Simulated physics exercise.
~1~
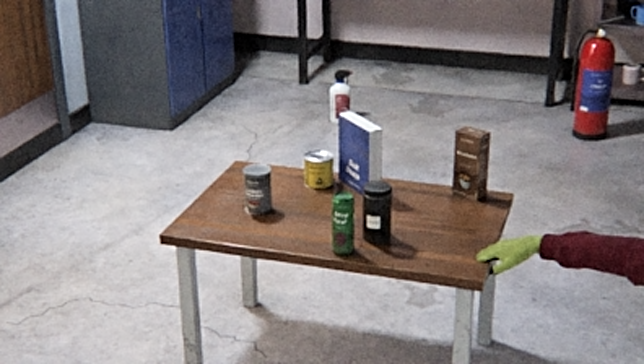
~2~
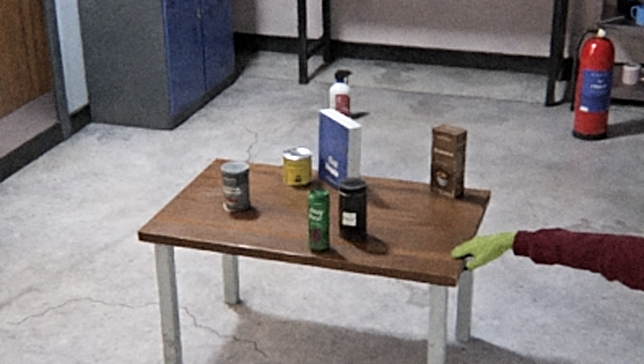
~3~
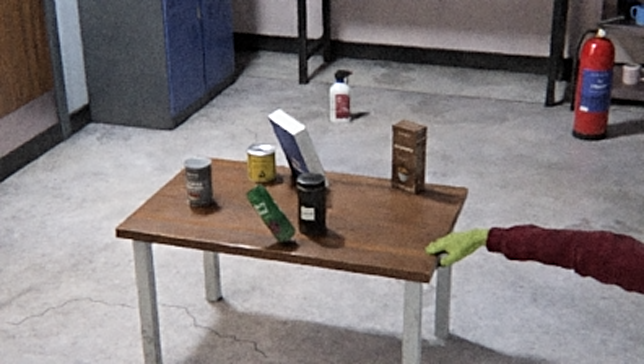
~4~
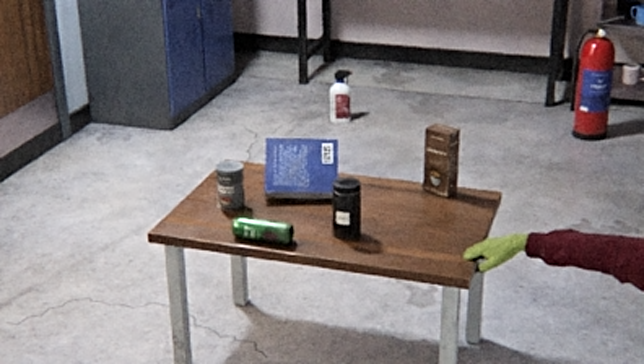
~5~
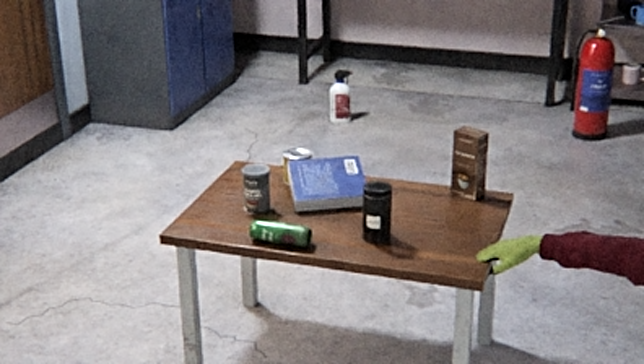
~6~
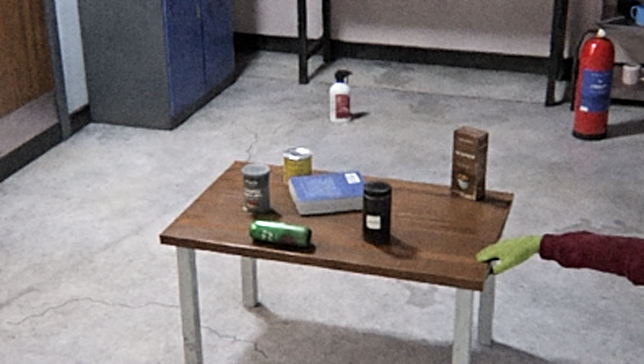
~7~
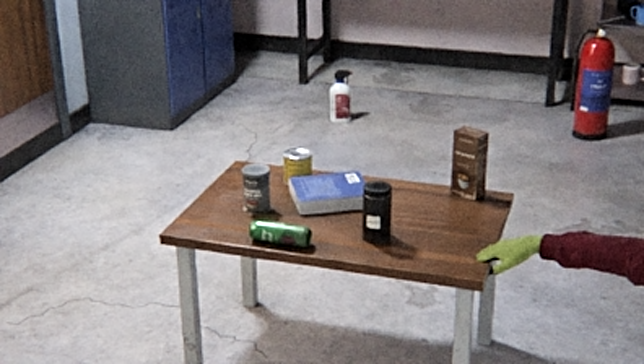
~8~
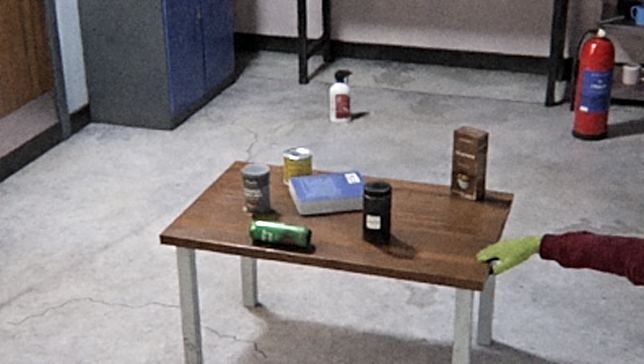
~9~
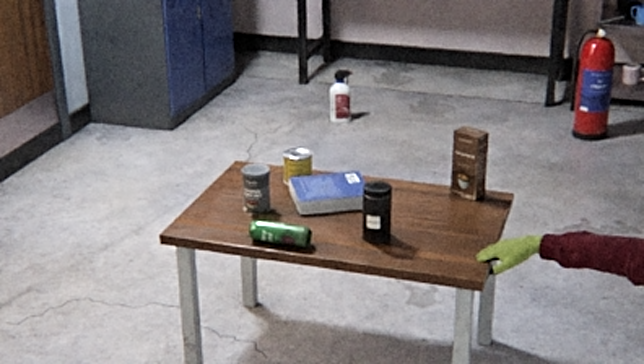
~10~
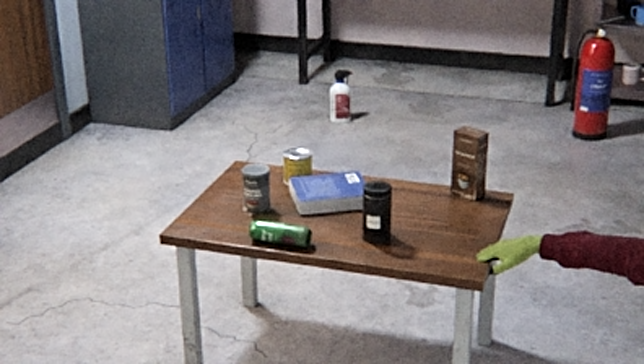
The clip opens on a small wooden table holding a grey tin, a yellow tin, a blue book, a green can, a black jar and a brown carton, with a gloved hand gripping its right corner. The hand pushes the table to the left, and the upright book and green can begin to tip. As the table is pulled back to the right, both topple onto their sides. The book settles flat near the yellow tin, which has shifted slightly. The table stops where it began, with the tins, jar and carton still standing.
